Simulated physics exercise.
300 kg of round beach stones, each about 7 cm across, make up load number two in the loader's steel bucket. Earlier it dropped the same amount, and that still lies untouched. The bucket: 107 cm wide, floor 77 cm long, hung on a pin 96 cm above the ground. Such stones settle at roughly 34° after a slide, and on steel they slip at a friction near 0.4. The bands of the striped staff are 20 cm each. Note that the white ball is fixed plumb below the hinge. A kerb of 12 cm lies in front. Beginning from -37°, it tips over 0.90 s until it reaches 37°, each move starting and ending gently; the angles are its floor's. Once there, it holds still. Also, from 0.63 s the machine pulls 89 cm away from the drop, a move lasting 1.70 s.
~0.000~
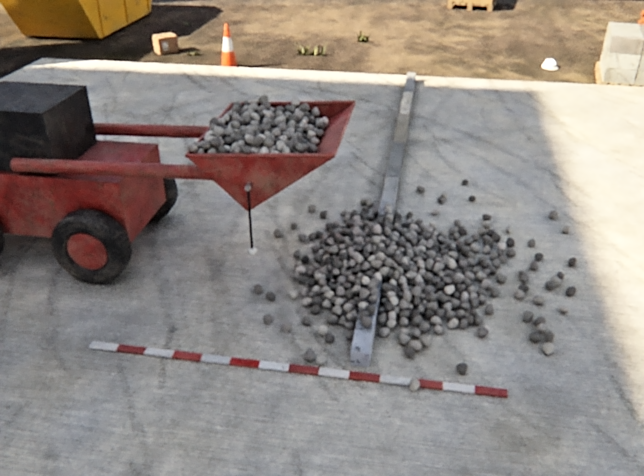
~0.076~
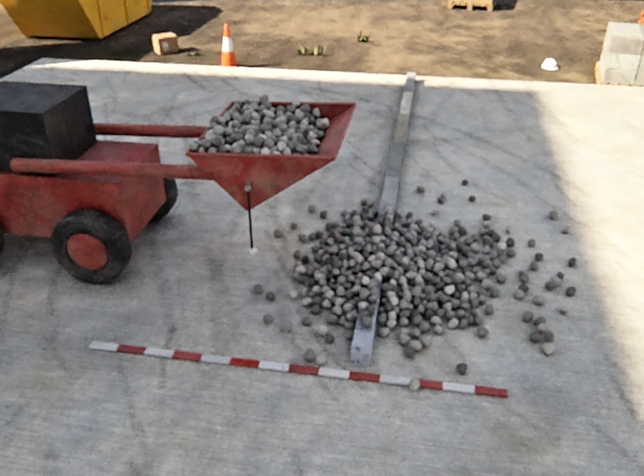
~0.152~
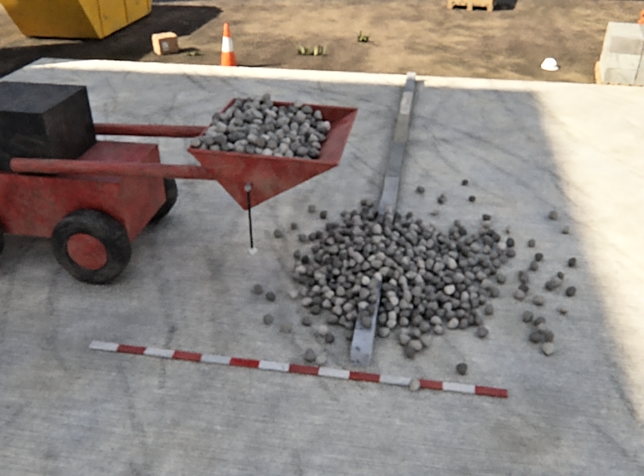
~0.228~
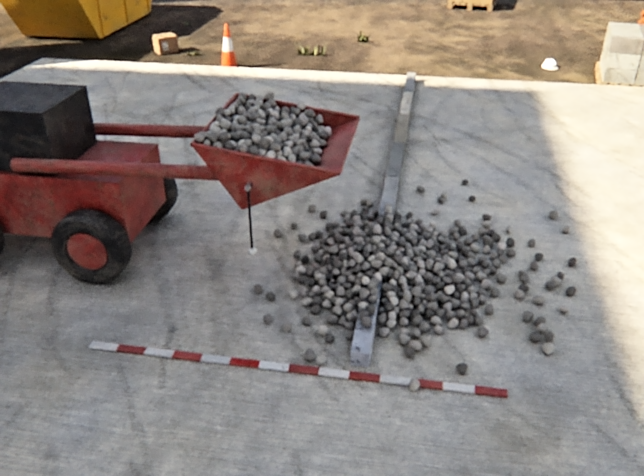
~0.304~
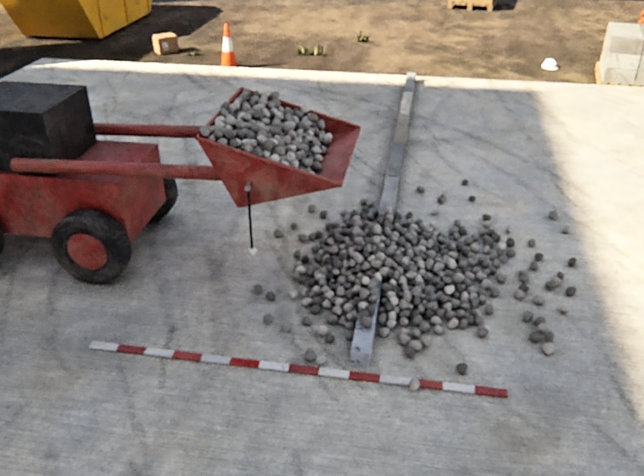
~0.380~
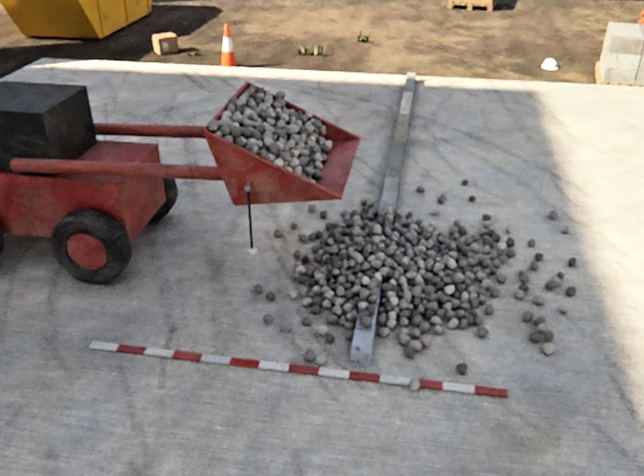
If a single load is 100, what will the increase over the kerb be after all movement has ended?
The increase will be around 11 per cent.
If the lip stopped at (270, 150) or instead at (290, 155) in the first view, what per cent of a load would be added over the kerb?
About 0 and 0 per cent.
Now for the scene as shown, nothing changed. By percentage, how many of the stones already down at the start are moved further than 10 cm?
10 %.
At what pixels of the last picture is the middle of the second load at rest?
Roughly at pixel (333, 255).
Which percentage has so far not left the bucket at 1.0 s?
About 55 percent.
After 0.7 s the floor is at 26°; in per cent of one load, 100 in the bucket, 45 on this side of the kerb, 55 over the kerb; the foremost stones are at (562, 266).
After 1.0 s the floor is at 37°; in per cent of one load, 54 in the bucket, 91 on this side of the kerb, 55 over the kerb; the foremost stones are at (562, 266).
After 2.8 s the floor is at 37°; in per cent of one load, 0 in the bucket, 134 on this side of the kerb, 67 over the kerb; the foremost stones are at (562, 266).
After 5.3 s the floor is at 37°; in per cent of one load, 0 in the bucket, 134 on this side of the kerb, 67 over the kerb; the foremost stones are at (562, 266). Net gain over the kerb, 11.
